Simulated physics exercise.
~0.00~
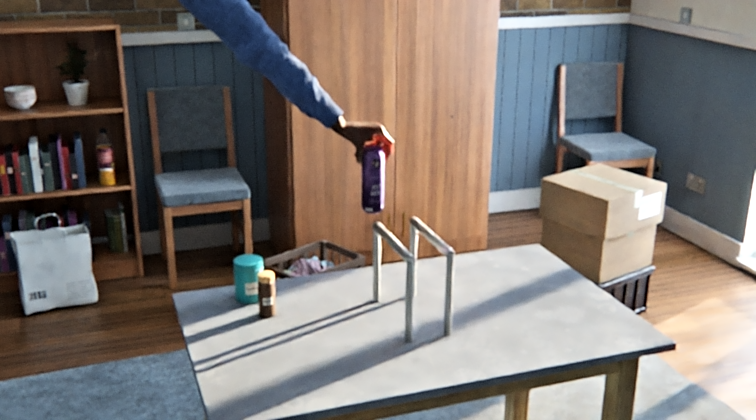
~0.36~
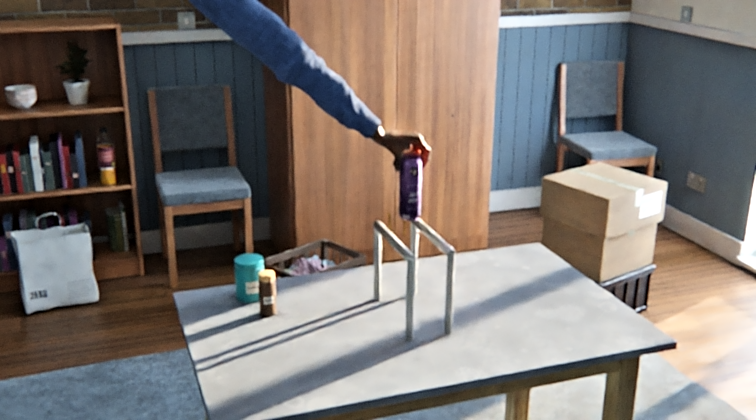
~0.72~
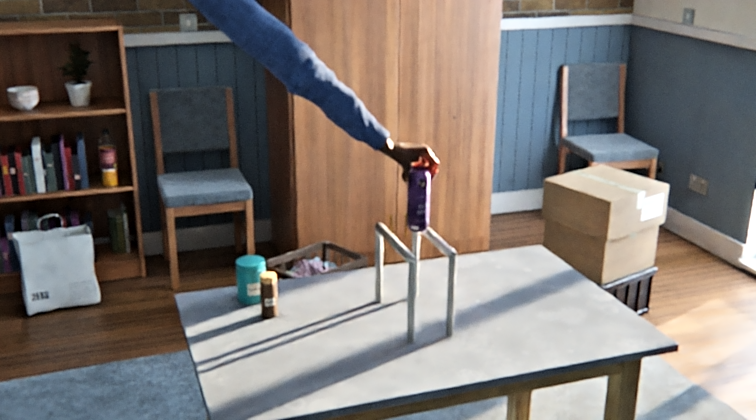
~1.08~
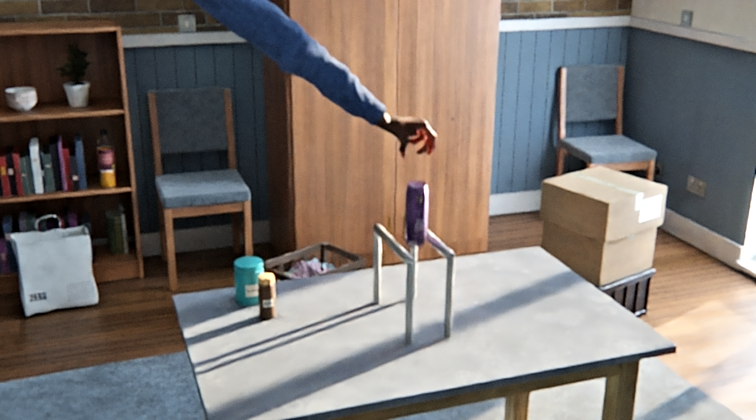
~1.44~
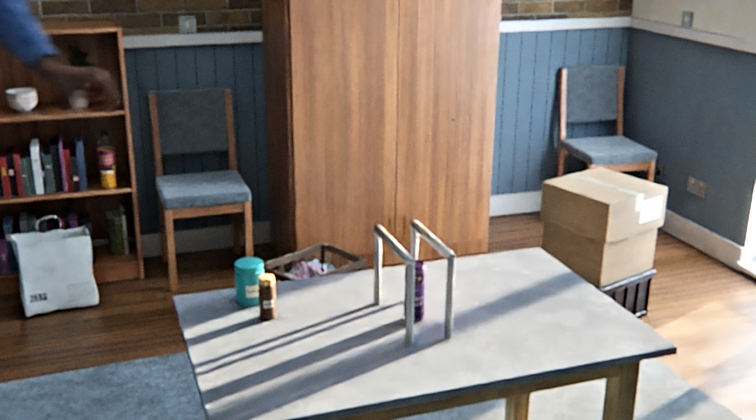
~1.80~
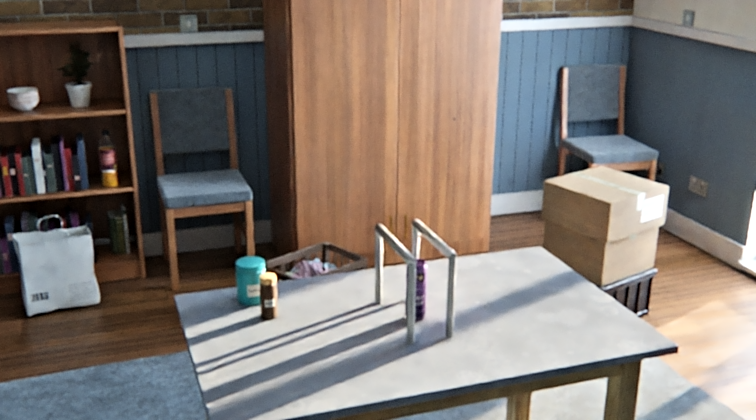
A hand held a purple can upright above two narrow ledges on a table, moved it right and let go, and the can dropped through the gap and ended standing on the tabletop, while a turquoise jar and brown shaker stayed put nearby.
